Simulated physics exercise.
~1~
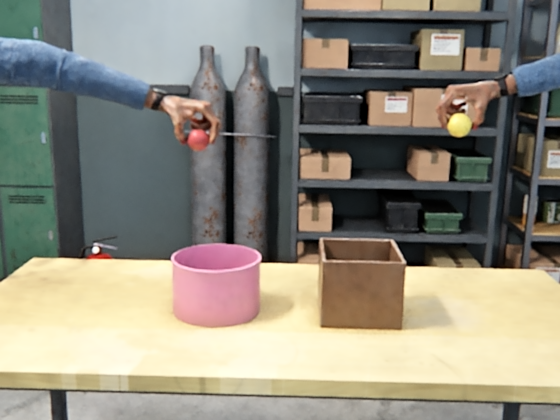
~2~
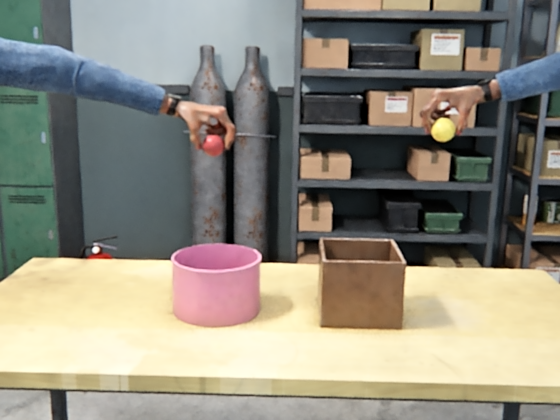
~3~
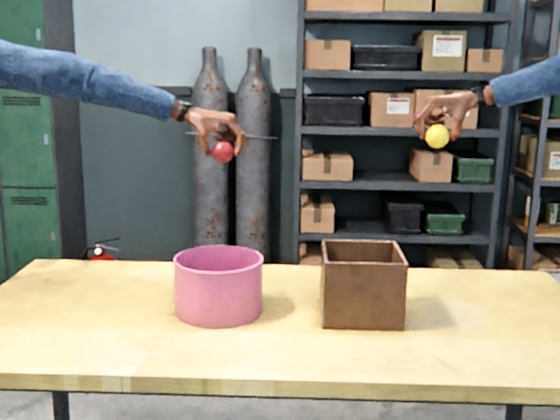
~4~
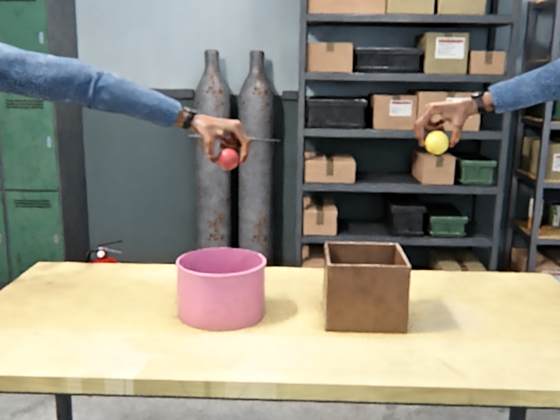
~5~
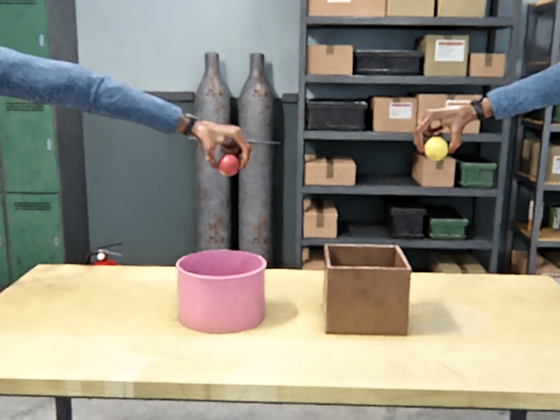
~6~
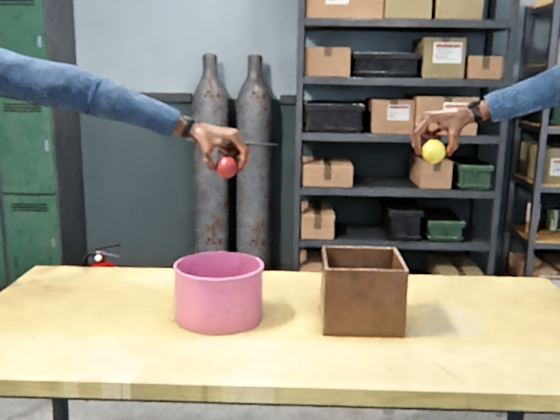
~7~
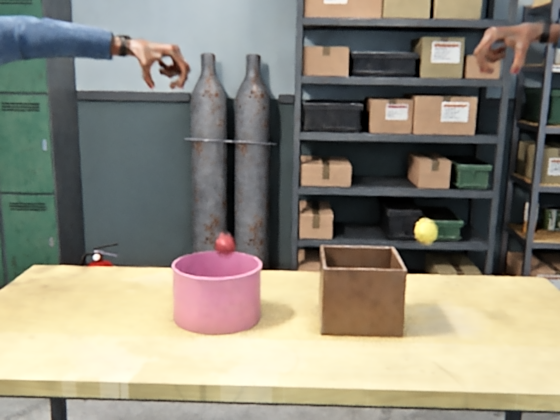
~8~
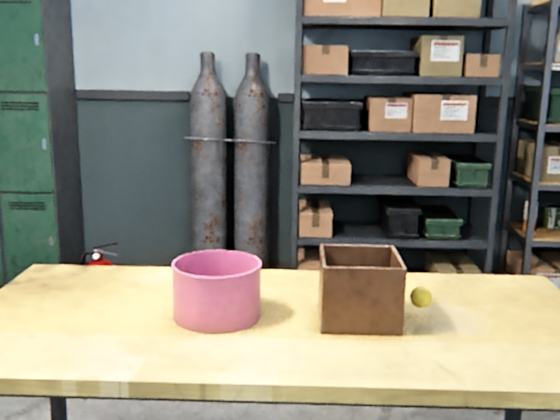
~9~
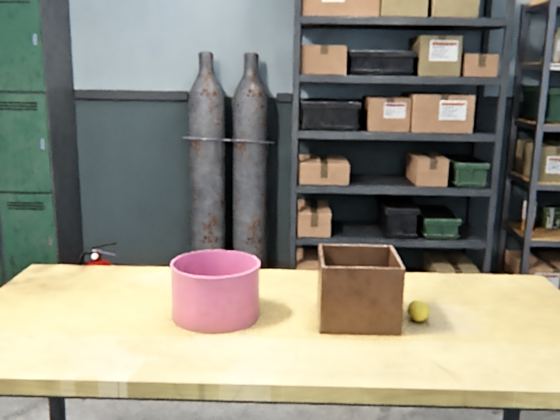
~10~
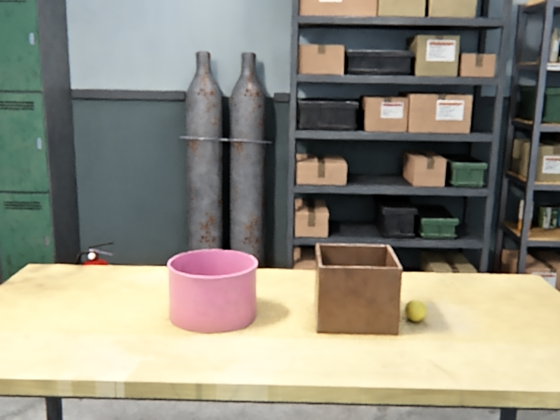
Two hands release a red tomato into the pink pot and a lemon beside the basket.
